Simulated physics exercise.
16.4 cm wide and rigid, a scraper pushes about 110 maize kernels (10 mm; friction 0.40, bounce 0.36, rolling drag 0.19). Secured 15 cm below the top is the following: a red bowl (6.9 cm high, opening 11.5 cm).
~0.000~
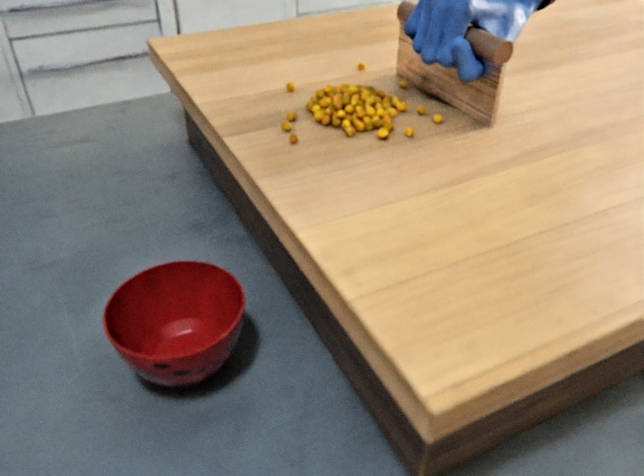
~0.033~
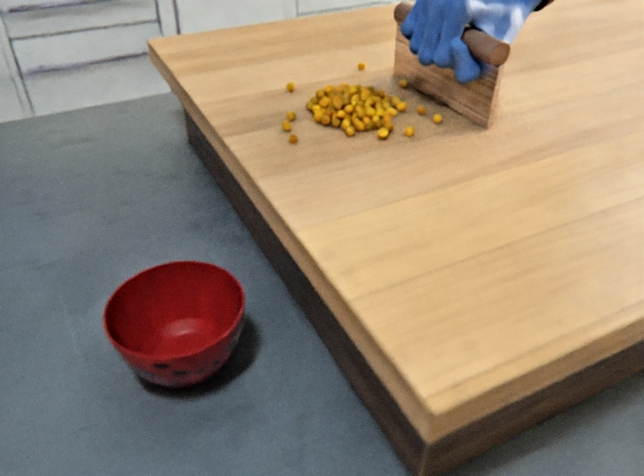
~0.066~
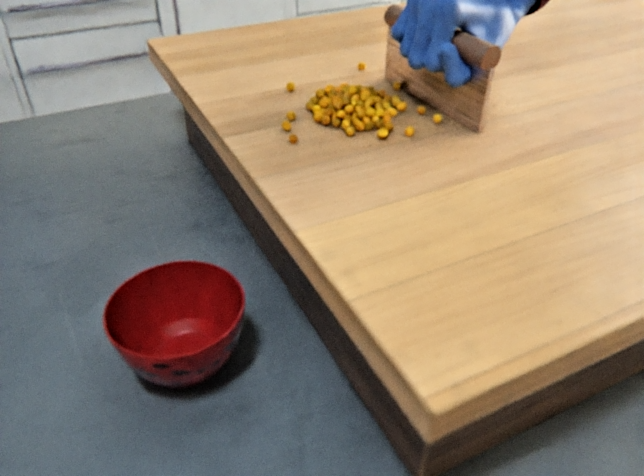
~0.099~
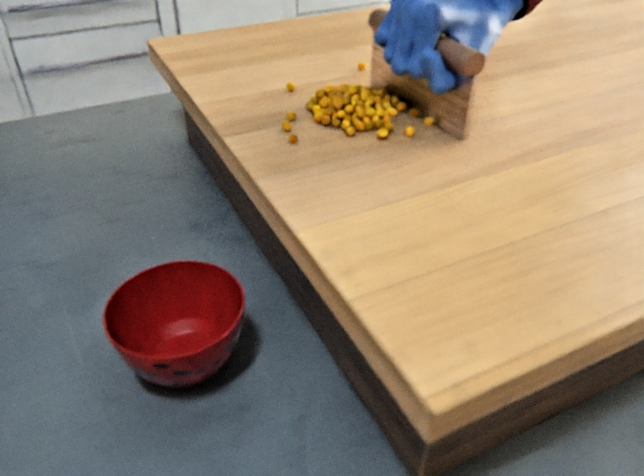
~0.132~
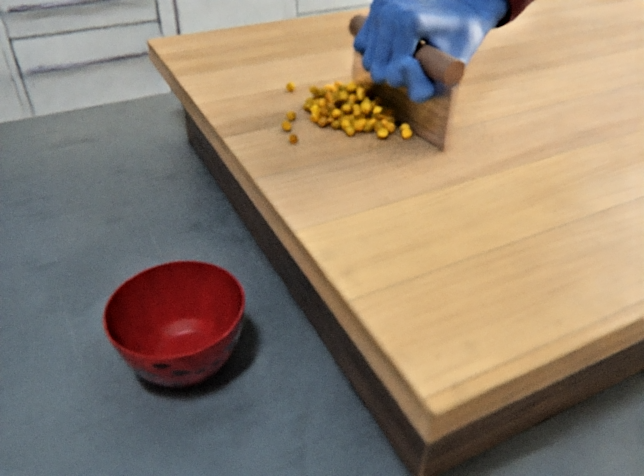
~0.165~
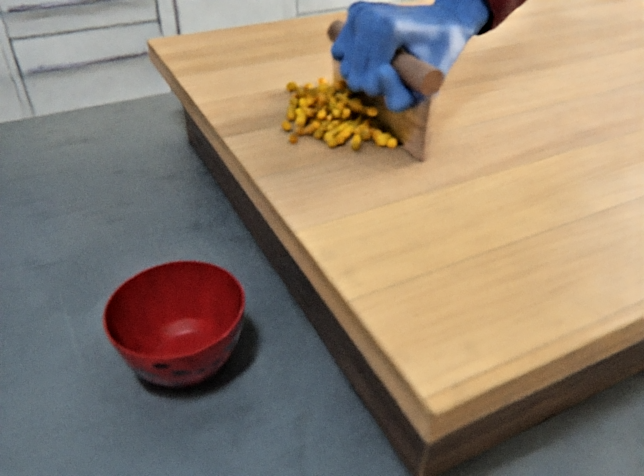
The video shows a blue-gloved hand holding a wooden scraper on a wooden board, moving it left into a scattered pile of yellow kernels and pushing them together toward the board's left edge, while a red bowl sits still below.
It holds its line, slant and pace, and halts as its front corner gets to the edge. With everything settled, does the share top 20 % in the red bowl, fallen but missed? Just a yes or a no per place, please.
Red bowl, yes; fallen but missed, yes.
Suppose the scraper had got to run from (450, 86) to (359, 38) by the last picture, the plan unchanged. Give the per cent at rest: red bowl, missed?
Red bowl 5; missed 90.
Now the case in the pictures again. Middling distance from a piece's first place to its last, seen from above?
It comes to about 28 cm.
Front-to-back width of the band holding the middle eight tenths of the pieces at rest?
Close to 22 cm front to back.
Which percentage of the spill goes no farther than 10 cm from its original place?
I'd put it at close to 5 percent.
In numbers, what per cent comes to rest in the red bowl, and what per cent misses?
The red bowl gets 40 percent and 50 percent misses.
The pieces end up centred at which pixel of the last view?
(151, 313).
Then, at 0.31 s, scraper 23 cm from its start, spill 19 cm wide; still on top 100 %.
After 0.45 s, scraper 25 cm from its start, spill 24 cm wide; red bowl 40 %, off the edge, not caught 45 %, still on top 15 %.
Then, at 0.57 s, scraper 25 cm from its start, spill 24 cm wide; red bowl 40 %, off the edge, not caught 50 %, still on top 10 %.
At rest (1.2 s), red bowl 40 %, fallen but missed 50 %, still on top 10 %.
